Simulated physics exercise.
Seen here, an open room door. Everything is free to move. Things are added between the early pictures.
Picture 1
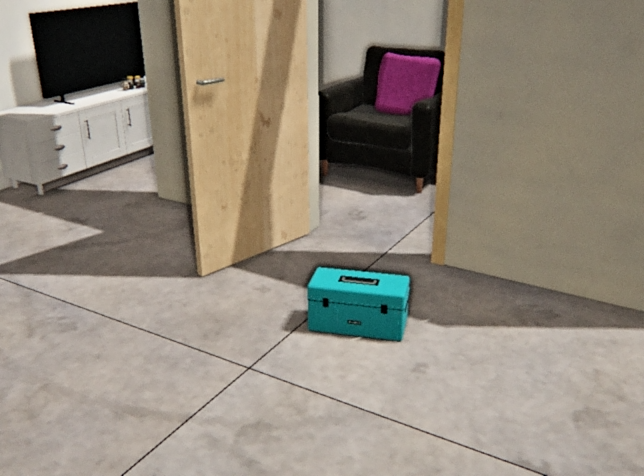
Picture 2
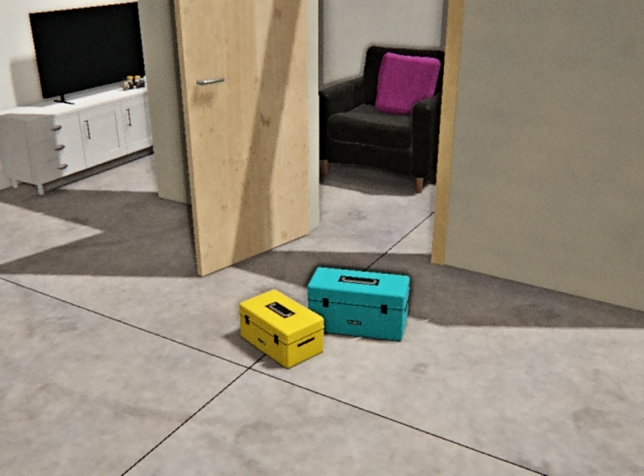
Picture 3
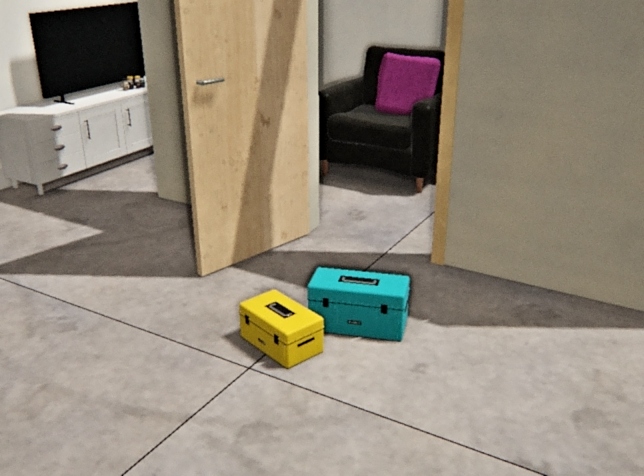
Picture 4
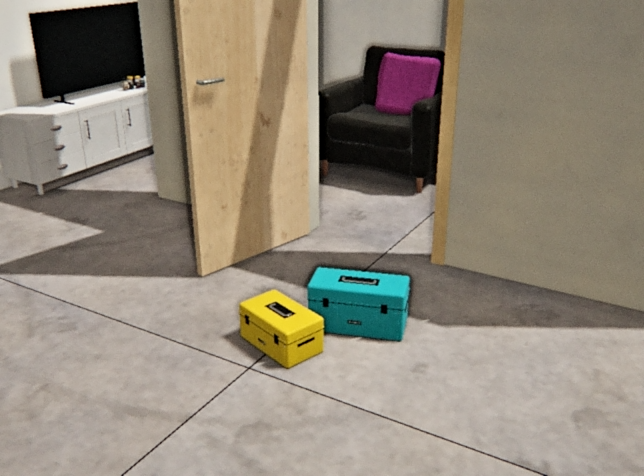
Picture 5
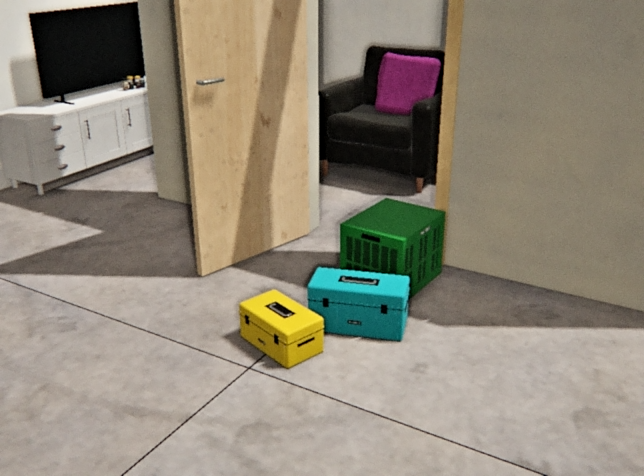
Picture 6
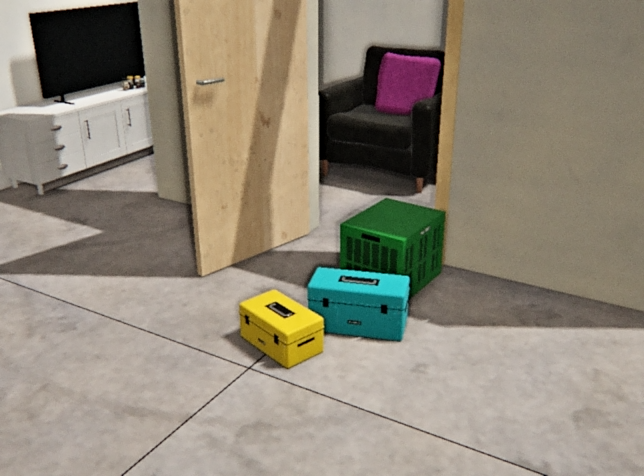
In a room with a wide-open door, a turquoise toolbox sat on the floor, then a yellow toolbox appeared to its left and a green crate behind it, while nothing else moved.
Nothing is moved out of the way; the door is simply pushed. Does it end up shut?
Outcome: The door stops short.
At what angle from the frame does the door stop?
Some 40° open.
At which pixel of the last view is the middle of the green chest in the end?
At about (402, 248).
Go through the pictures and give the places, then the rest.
Door wide open and still; turquoise toolbox (359, 304), in the first frame.
Door wide open and still; turquoise toolbox (359, 304); yellow toolbox (281, 327), in the second frame.
Door wide open and still; turquoise toolbox (359, 304); yellow toolbox (281, 327), in the third frame.
Door wide open and still; turquoise toolbox (359, 304); yellow toolbox (281, 327), in the fourth frame.
Door wide open and still; turquoise toolbox (359, 304); yellow toolbox (281, 327), in the fifth frame.
Door wide open and still; green chest (393, 249); turquoise toolbox (359, 304), in the sixth frame.
Then, 0.70 s after the last picture, door at 89°.
Then, 1.20 s after the last picture, door at 66°.
Then, 1.60 s after the last picture, door at 46°.
At rest, door at 42°; all 3 in place. Seen from the same camera at the end, green chest near (402, 248).
